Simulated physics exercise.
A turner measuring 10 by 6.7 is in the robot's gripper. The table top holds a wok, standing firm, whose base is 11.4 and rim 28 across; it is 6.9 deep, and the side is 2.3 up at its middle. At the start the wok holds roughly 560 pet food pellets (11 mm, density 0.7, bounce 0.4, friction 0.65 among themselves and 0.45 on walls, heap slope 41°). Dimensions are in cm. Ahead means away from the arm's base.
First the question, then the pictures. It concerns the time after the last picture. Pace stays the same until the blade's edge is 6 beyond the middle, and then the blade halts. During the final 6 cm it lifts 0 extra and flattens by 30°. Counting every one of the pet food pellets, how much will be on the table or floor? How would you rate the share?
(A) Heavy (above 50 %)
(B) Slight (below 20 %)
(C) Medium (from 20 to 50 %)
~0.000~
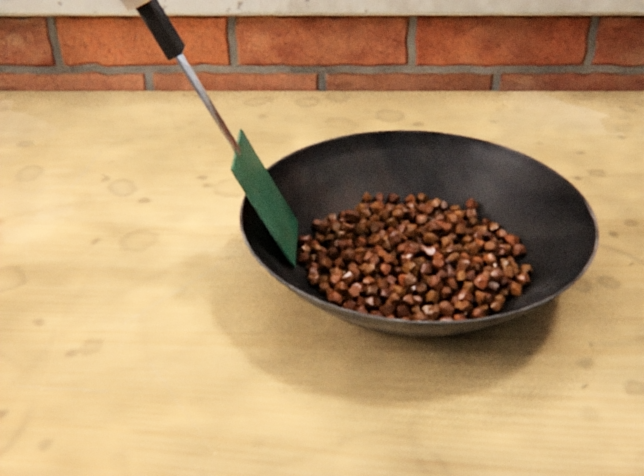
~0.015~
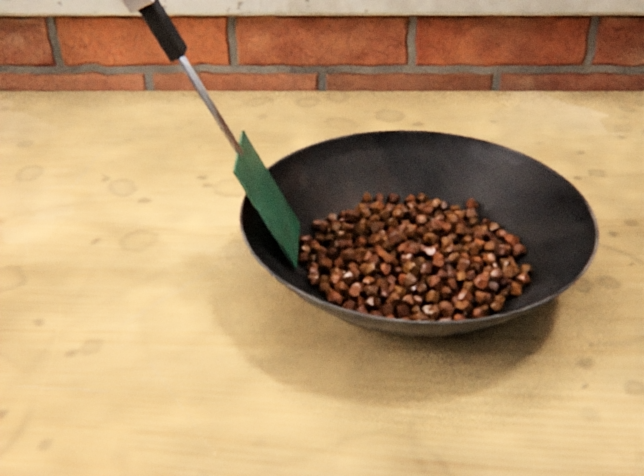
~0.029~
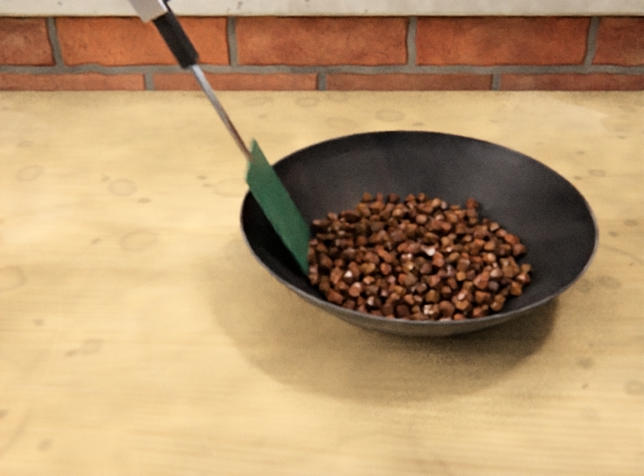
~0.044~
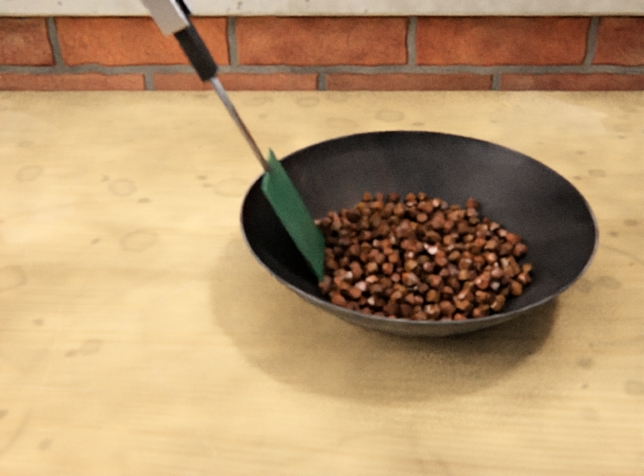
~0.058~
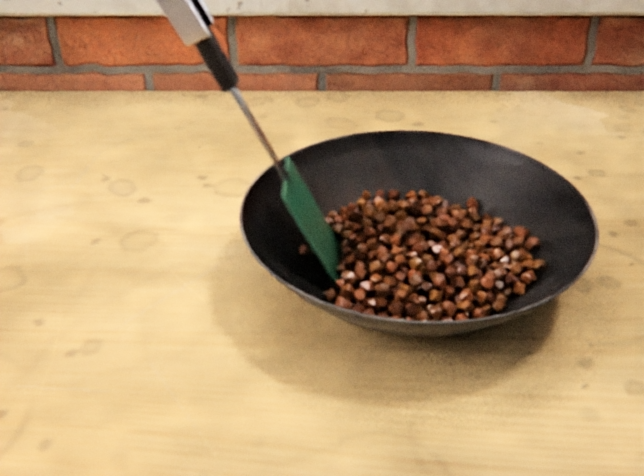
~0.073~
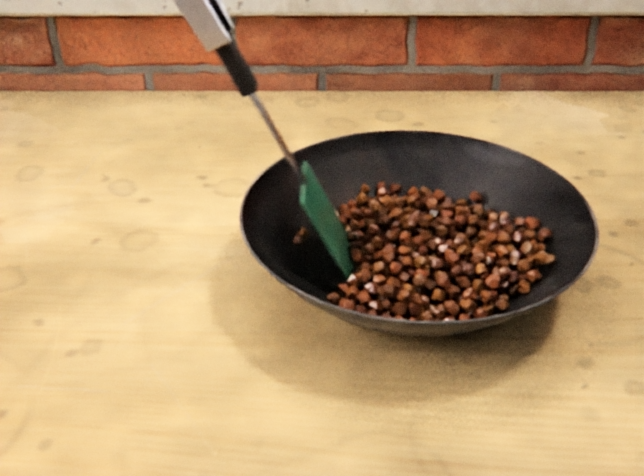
Slight (below 20 %) (B).
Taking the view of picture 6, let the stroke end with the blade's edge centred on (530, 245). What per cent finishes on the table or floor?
25 %.
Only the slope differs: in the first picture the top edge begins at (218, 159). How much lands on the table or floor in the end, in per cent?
About 0 per cent.
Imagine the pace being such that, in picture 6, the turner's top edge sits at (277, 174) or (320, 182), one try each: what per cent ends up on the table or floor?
First try about 0 %, second try about 10 %.
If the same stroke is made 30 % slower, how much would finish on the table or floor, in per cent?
About 5 %.
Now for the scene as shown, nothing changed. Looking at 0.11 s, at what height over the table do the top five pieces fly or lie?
Roughly 7 centimetres.
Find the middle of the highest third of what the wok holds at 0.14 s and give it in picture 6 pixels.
I'd put it somewhere near (498, 233).
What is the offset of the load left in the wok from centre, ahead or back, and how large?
Forward offset: Roughly 5.0 cm.
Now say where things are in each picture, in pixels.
The turner top edge at (236, 148), sloping 64°; upper third of the load around (409, 252), from x 305 to 525, top at y 200; 556 in the wok, in the first picture.
The turner top edge at (238, 150), sloping 64°; upper third of the load around (409, 252), from x 305 to 525, top at y 200, in the second picture.
The turner top edge at (249, 157), sloping 64°; upper third of the load around (410, 252), from x 305 to 525, top at y 200, in the third picture.
The turner top edge at (267, 168), sloping 64°; upper third of the load around (411, 251), from x 310 to 525, top at y 195, in the fourth picture.
The turner top edge at (285, 176), sloping 64°; upper third of the load around (417, 247), from x 305 to 540, top at y 195, in the fifth picture.
The turner top edge at (303, 181), sloping 64°; upper third of the load around (432, 243), from x 300 to 550, top at y 185; 556 in the wok, in the sixth picture.
After 0.11 s, sloping 64°, highest piece 8 above the table; 556 in the wok.
After 0.14 s, sloping 52°, highest piece 8 above the table; 556 in the wok.
After 0.36 s, sloping 34°, highest piece 8 above the table; 533 in the wok, 21 on the table or floor, 2 on the blade or in flight.
After 1.41 s, sloping 34°, highest piece 8 above the table; 533 in the wok, 23 on the table or floor.
In the end, 533 in the wok, 23 on the table or floor. That is 4 % on the table or floor.
